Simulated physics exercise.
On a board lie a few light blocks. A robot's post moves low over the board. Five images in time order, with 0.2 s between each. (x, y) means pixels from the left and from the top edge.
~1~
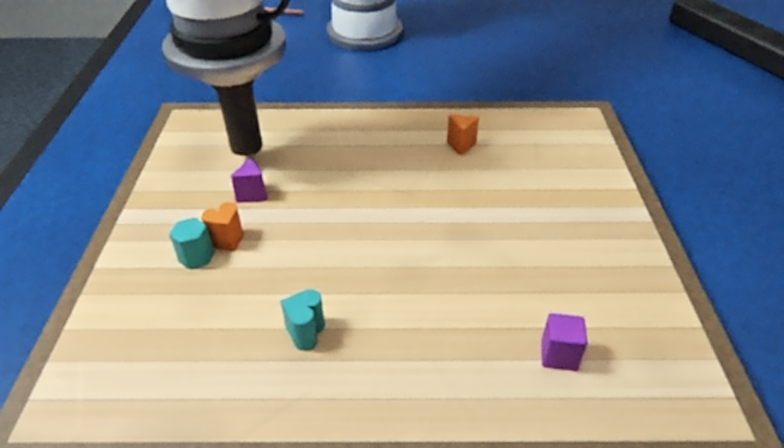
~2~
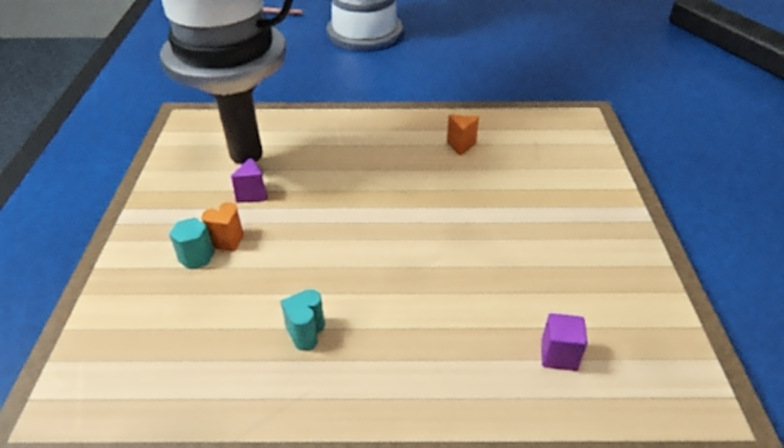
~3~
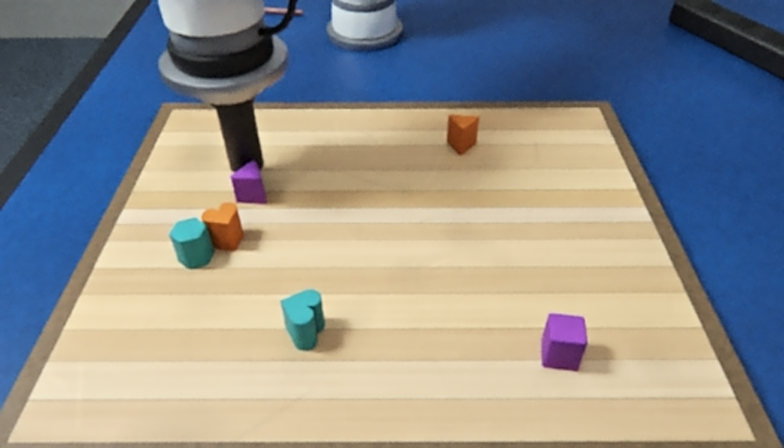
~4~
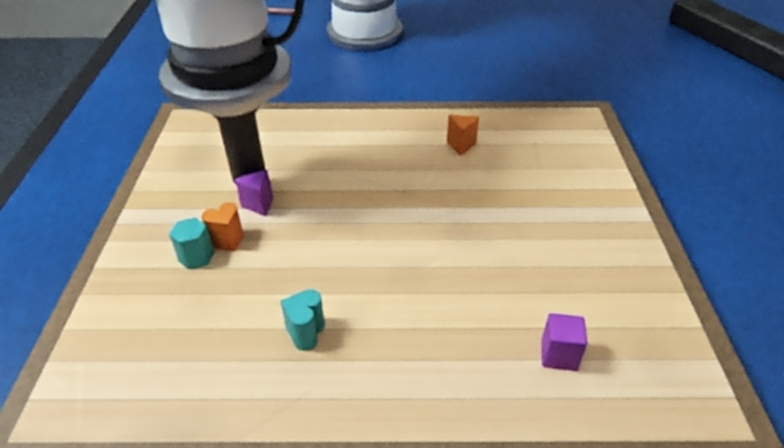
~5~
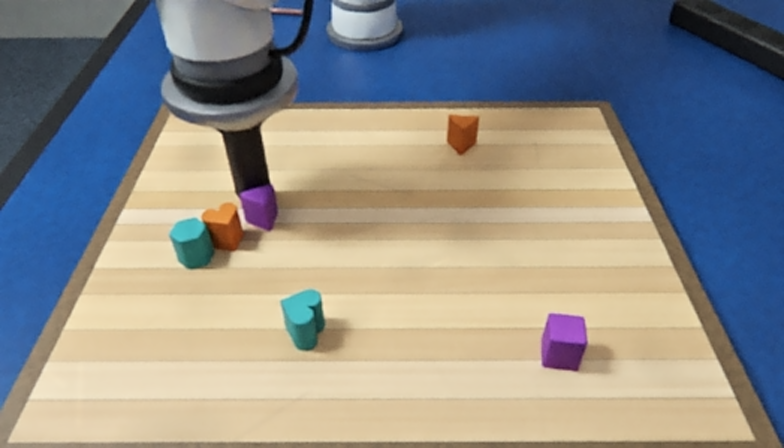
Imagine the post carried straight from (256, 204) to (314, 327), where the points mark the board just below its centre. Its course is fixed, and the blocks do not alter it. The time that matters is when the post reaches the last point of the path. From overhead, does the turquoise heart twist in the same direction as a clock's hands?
Yes, that is what happens.
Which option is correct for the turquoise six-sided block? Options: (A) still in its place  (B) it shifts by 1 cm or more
A
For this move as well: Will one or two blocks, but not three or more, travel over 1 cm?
It seems so.
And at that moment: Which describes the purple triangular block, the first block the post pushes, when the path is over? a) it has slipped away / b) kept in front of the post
The answer is b.
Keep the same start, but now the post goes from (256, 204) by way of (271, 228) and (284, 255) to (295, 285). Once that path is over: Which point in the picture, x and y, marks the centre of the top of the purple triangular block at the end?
Most likely (302, 279).
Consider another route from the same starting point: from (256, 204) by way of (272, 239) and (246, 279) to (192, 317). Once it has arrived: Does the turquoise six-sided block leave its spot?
In short: No.
On the path given first. One third of the way, post at (272, 226); purple triangular block at (277, 231).
Two thirds of the way, post at (291, 266); purple triangular block at (297, 274).
At the end, post at (312, 313); turquoise six-sided block still; orange heart still; purple triangular block at (332, 320); turquoise heart at (313, 342), turned 55° clockwise.
